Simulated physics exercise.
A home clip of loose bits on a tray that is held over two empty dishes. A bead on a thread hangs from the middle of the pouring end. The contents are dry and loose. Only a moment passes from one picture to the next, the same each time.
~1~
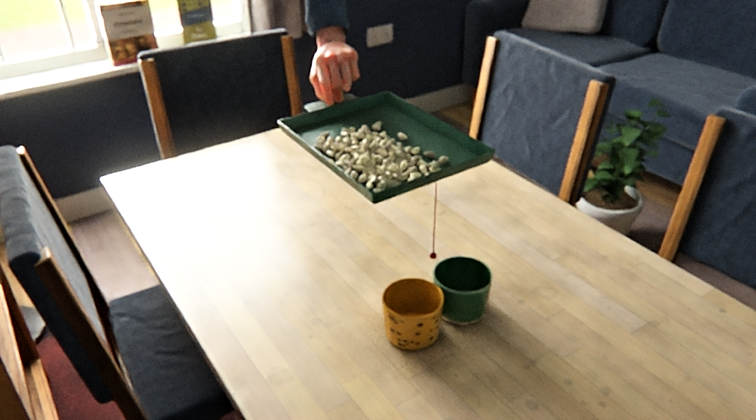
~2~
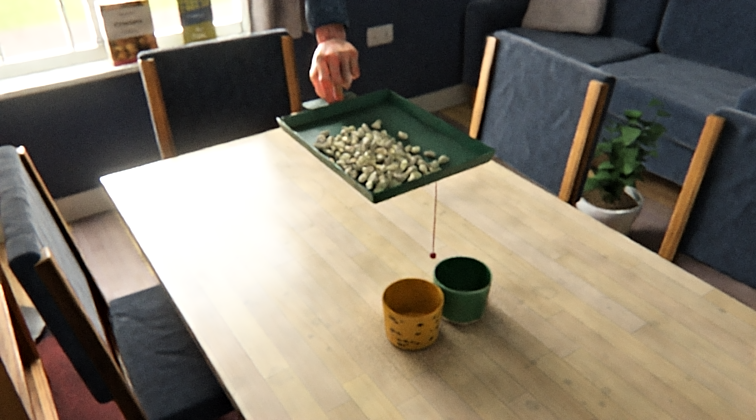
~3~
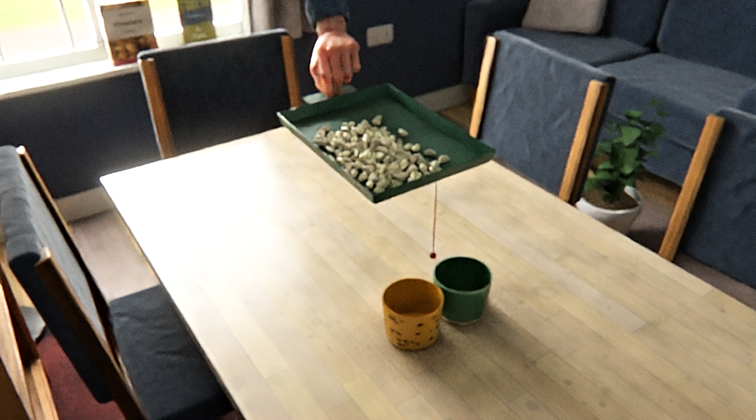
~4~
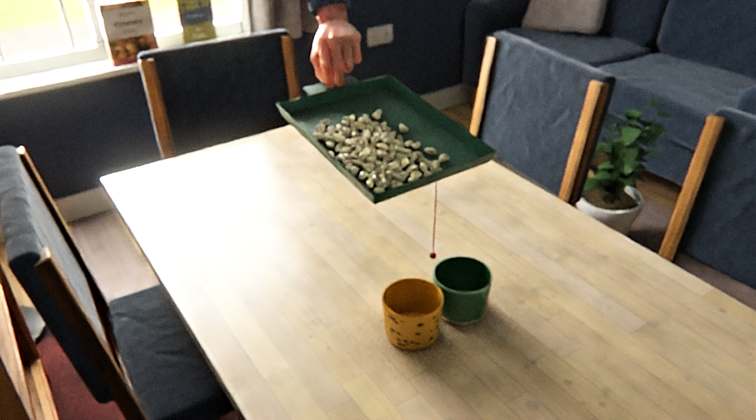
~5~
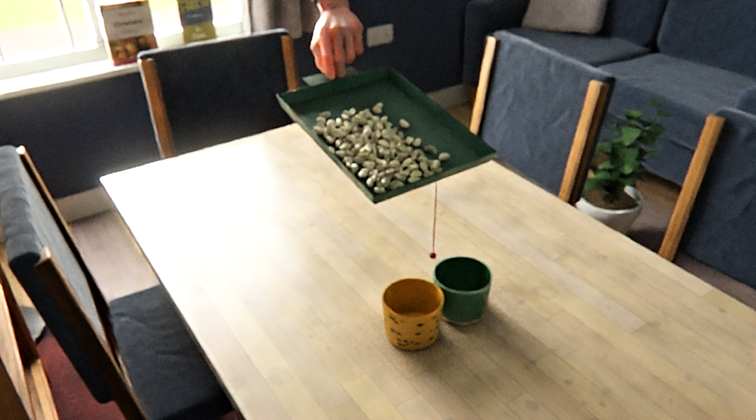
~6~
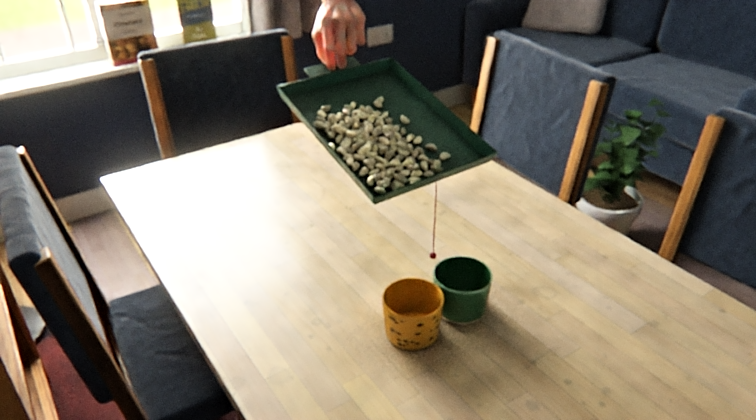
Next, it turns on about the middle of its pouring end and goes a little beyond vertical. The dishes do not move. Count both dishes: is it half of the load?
In the dishes lies over half of it.
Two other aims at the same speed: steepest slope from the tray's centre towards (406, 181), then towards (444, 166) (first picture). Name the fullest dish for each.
In turn: Left; the right-hand dish.
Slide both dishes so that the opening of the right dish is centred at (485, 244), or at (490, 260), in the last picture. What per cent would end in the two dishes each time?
First some 0, then 50 per cent.
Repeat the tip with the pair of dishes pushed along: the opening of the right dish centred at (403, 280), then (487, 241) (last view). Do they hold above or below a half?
One: Under half. Two: Below a half.
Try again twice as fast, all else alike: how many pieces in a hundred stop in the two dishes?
Near 50 %.
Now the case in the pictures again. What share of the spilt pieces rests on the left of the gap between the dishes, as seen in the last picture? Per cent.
About 30 per cent.
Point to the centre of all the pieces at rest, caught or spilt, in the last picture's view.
Roughly at (429, 326).
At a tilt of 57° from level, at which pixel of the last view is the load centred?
Near (408, 154).
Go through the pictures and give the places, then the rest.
Corners of the pouring end near (374, 191) and (490, 150), level; middle of the load near (372, 157), white beans; left dish near (431, 328); right dish near (481, 303); bead on its thread near (433, 256), in the first frame.
Corners of the pouring end near (374, 192) and (490, 150), level; middle of the load near (373, 157), in the second frame.
Corners of the pouring end near (374, 192) and (491, 150), tipped barely, level across its low end; middle of the load near (373, 154), in the third frame.
Corners of the pouring end near (375, 192) and (491, 151), tipped a little, level across its low end; middle of the load near (373, 151), in the fourth frame.
Corners of the pouring end near (375, 193) and (492, 151), tipped a little, level across its low end; middle of the load near (373, 147), in the fifth frame.
Corners of the pouring end near (376, 194) and (492, 151), tipped a little, level across its low end; middle of the load near (374, 144); left dish near (431, 328); right dish near (481, 303), in the sixth frame.
Shortly afterwards, tray tipped steeply; all but a few on the tray; only a few in the right dish; only a few in the air.
Next, tray tipped right over; near a quarter on the tray; near a quarter in the left dish; a little in the right dish; a little outside both; near a quarter in the air.
Some moments later, tray tipped past a quarter turn; near a third in the left dish; near a quarter in the right dish; near a third outside both.
In the end, tray tipped past a quarter turn; near a third in the left dish; near a quarter in the right dish; near a third outside both.
